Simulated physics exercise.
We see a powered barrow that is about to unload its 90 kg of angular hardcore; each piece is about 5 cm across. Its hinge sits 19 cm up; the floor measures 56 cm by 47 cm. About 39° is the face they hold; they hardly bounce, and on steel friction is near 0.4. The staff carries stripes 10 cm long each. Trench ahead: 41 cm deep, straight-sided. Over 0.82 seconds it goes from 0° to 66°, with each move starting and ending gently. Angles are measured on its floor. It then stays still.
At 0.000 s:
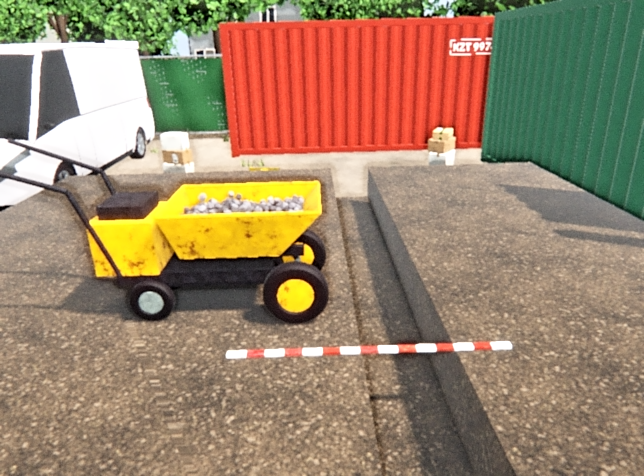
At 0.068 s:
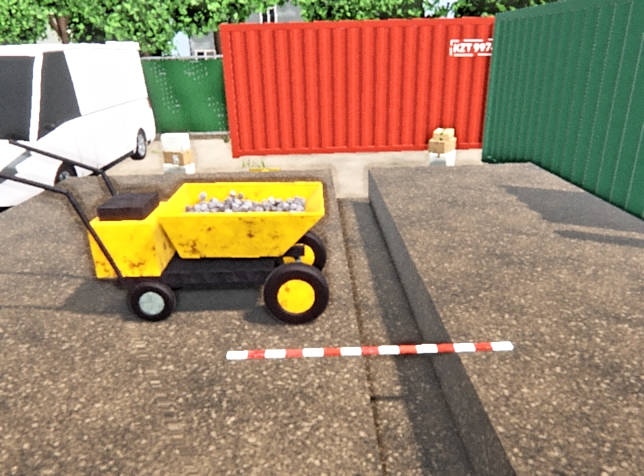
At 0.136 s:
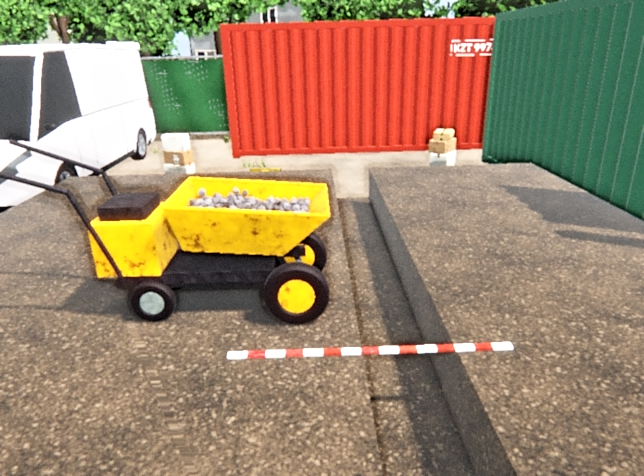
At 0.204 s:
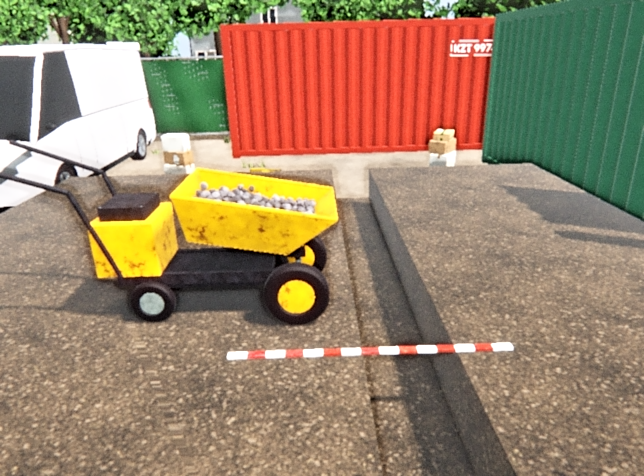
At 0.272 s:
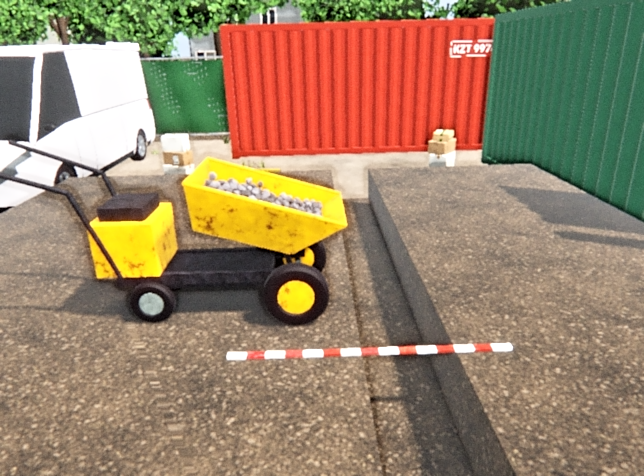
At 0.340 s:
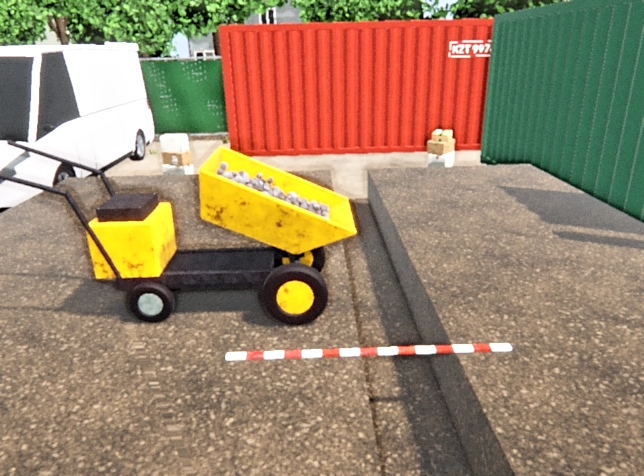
In a paved yard, a yellow powered barrow gradually tilts its stone-filled tray toward the right.
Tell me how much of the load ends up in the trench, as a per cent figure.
Some 84 per cent ends up in the trench.
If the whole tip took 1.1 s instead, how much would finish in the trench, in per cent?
Estimate: About 85 %.
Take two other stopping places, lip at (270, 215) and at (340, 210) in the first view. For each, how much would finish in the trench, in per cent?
It comes to about 85 and 60 in a hundred.
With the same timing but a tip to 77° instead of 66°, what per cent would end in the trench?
Some 90% would finish there.
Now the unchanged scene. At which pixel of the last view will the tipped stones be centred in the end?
Their middle is at about (405, 343).
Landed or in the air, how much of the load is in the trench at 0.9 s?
20 per cent, give or take.
After 0.6 s the floor is at 56°; 100 % in the tray; the foremost stones are at (367, 249).
After 0.9 s the floor is at 66°; 81 % in the tray, 19 % in the trench; the foremost stones are at (428, 325).
After 1.3 s the floor is at 66°; 34 % in the tray, 56 % in the trench, 10 % past the trench; the foremost stones are at (473, 282).
After 3.2 s the floor is at 66°; 6 % in the tray, 84 % in the trench, 10 % past the trench; the foremost stones are at (497, 280).
